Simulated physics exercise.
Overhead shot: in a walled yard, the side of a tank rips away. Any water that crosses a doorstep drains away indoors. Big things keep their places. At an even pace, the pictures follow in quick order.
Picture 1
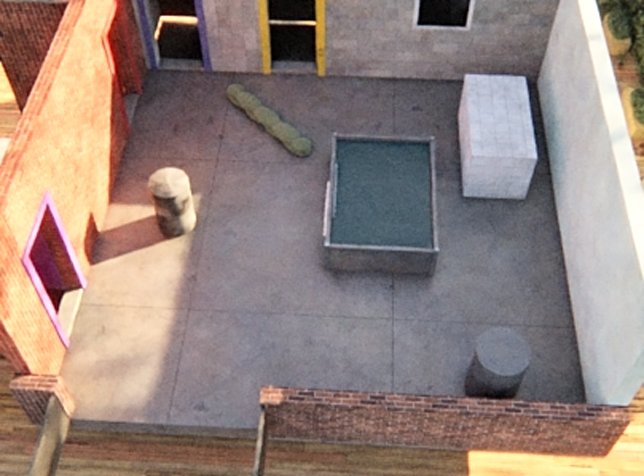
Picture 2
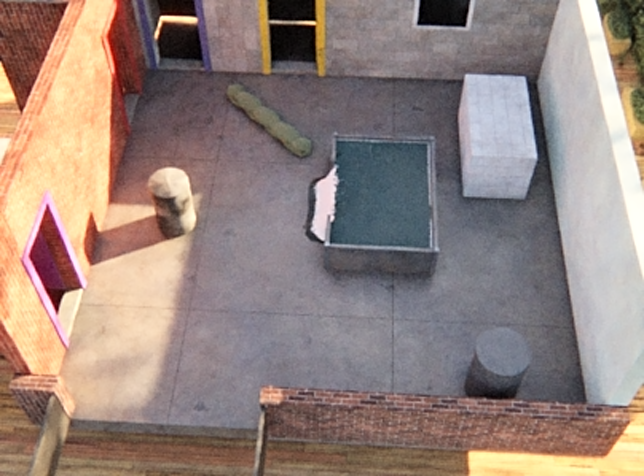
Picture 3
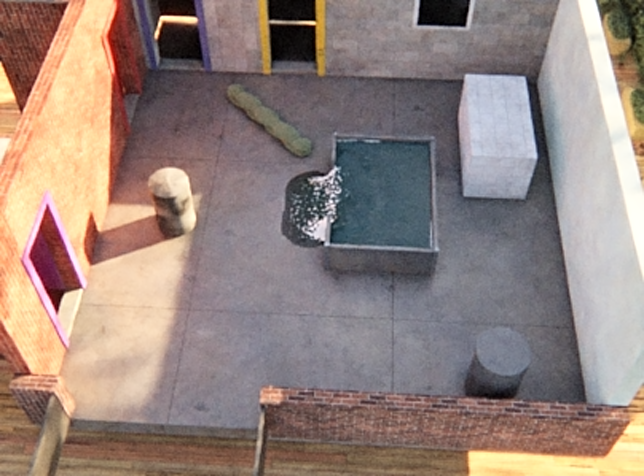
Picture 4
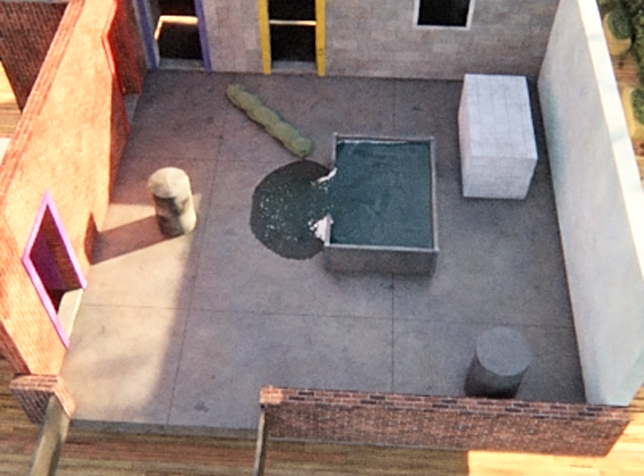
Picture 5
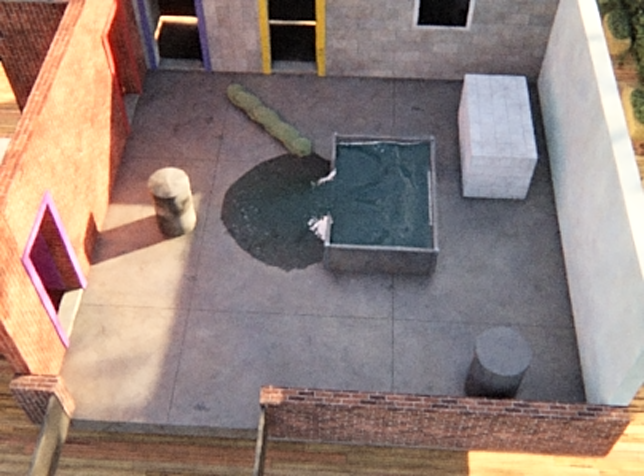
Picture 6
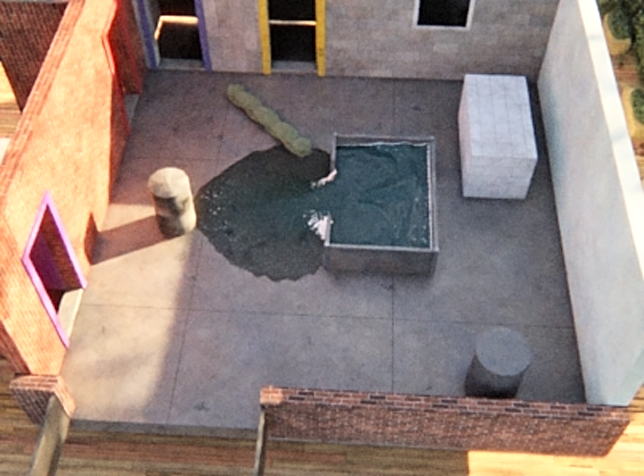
To begin with, dark water sits still in a square tank in a walled yard, seen from above. The tank's left side rips open and water pours through the gap with white froth, then spreads left across the paving as a widening dark pool, reaching the short stone post.
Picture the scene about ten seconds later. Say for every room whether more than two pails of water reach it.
In order: The purple door will most likely go past the limit; the blue door will most likely go past the limit; the red door will most likely go past the limit; the yellow door will most likely keep inside the limit.
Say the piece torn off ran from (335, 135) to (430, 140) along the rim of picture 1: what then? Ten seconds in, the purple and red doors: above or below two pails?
The purple door remains below and the red door exceeds the limit.
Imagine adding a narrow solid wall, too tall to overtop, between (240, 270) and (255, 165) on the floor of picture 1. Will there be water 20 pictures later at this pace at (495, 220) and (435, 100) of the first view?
As listed: Clear, clear.
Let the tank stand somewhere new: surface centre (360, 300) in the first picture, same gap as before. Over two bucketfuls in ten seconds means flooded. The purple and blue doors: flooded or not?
As I see it, the purple door gets past it and the blue door stays short of it.
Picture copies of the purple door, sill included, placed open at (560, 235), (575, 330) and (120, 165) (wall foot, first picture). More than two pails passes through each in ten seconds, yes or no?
In order: Falls short, falls short, exceeds it.
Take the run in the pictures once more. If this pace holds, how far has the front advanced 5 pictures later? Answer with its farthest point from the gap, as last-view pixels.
The flood front should get to about (117, 175).
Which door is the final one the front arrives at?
My answer: The yellow door.
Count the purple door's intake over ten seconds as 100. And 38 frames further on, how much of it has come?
Around 75 in a hundred.
A moment on, water covers 20 % of the floor; the purple door not reached, the blue door not reached, the red door not reached, the yellow door not reached.
Next, water covers 30 % of the floor; the purple door under two buckets in, the blue door not reached, the red door wet at the sill, nothing in, the yellow door not reached.
Then, water covers 35 % of the floor; the purple door over two buckets in, the blue door under two buckets in, the red door under two buckets in, the yellow door not reached.
Later, water covers 45 % of the floor; the purple door over two buckets in, the blue door over two buckets in, the red door over two buckets in, the yellow door wet at the sill, nothing in.
In the end, water covers 50 % of the floor; the purple door over two buckets in, the blue door over two buckets in, the red door over two buckets in, the yellow door wet at the sill, nothing in.
